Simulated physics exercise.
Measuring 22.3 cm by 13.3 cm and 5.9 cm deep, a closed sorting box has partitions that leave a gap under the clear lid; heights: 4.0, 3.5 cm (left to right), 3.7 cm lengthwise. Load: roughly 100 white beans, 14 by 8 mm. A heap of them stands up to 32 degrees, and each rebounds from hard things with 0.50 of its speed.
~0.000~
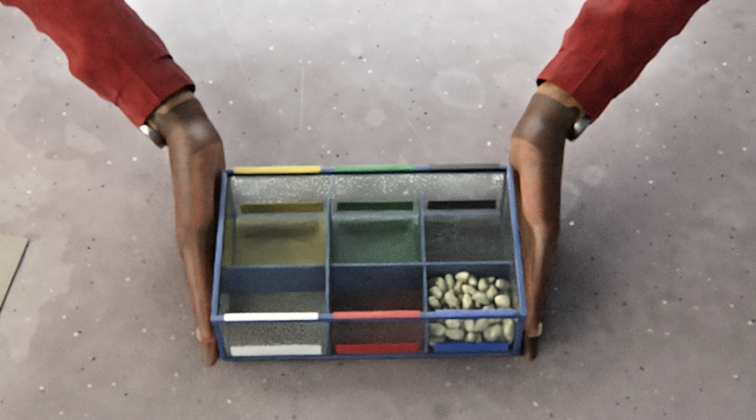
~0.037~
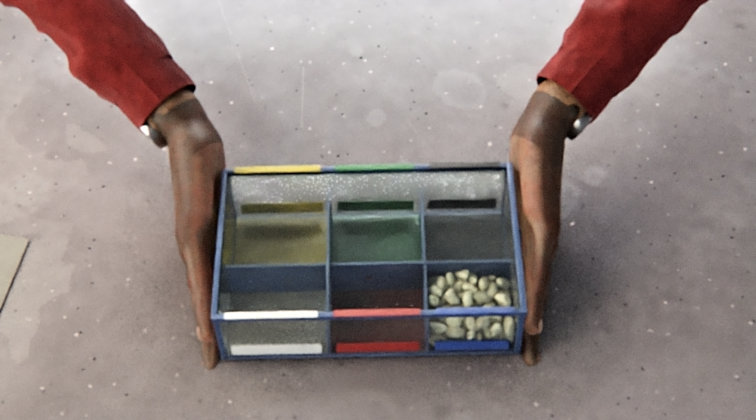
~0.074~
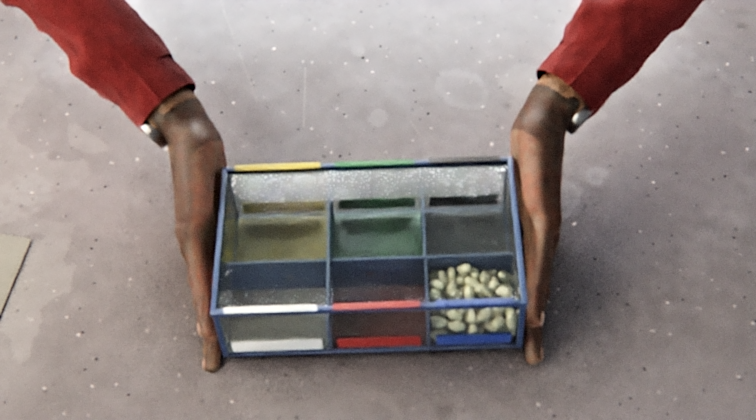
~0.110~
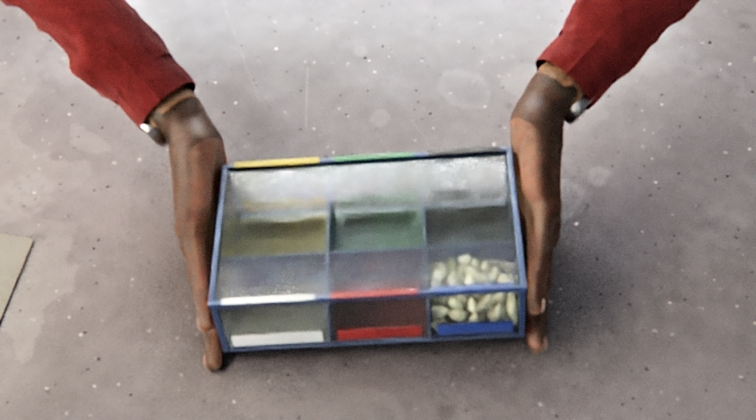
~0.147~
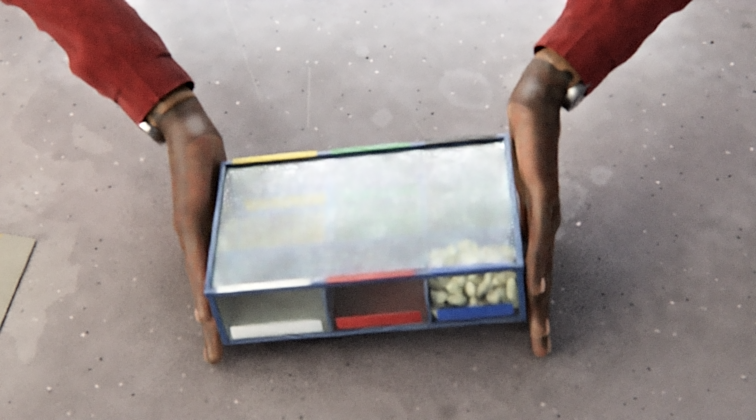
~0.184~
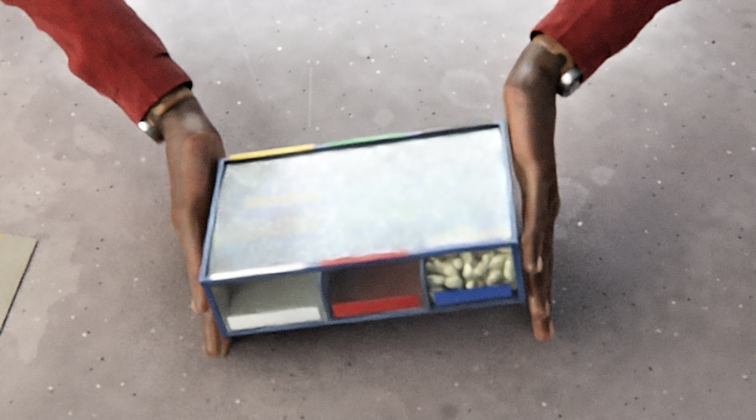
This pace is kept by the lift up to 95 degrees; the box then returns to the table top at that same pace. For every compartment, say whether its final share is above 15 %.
Red compartment: It'll probably finish at or short of fifteen percent of the pieces, blue compartment: It'll probably finish past fifteen percent of the pieces, green compartment: It'll probably finish past fifteen percent of the pieces, yellow compartment: It'll probably finish past fifteen percent of the pieces, white compartment: It'll probably finish at or short of fifteen percent of the pieces, black compartment: It'll probably finish at or short of fifteen percent of the pieces.
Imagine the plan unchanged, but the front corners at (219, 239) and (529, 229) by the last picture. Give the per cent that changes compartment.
My guess is close to 75 per cent.
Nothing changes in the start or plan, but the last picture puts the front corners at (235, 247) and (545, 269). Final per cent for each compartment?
Red 0, blue 40, green 0, yellow 0, white 0, black 60.
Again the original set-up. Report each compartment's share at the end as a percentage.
Final shares: Red 0 %; blue 25 %; green 45 %; yellow 30 %; white 0 %; black 5 %.
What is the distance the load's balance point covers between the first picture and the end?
I'd put the distance at roughly 11.0 cm.
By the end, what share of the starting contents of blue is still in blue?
About 20 in a hundred.
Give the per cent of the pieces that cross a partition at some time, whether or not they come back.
I'd say near 75 percent of them.
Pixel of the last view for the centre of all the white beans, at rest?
Somewhere around (366, 237) in the final frame.
Then, at 0.89 s, tilt 95 degrees; red 5 %, blue 70 %, green 15 %, black 10 %.
After 1.36 s, tilt 42 degrees; blue 25 %, green 45 %, yellow 30 %, black 5 %.
After 1.91 s, tilt 0 degrees; blue 25 %, green 45 %, yellow 30 %, black 5 %.
By 2.5 s all is still; red 0 %, blue 25 %, green 45 %, yellow 30 %, white 0 %, black 5 %.
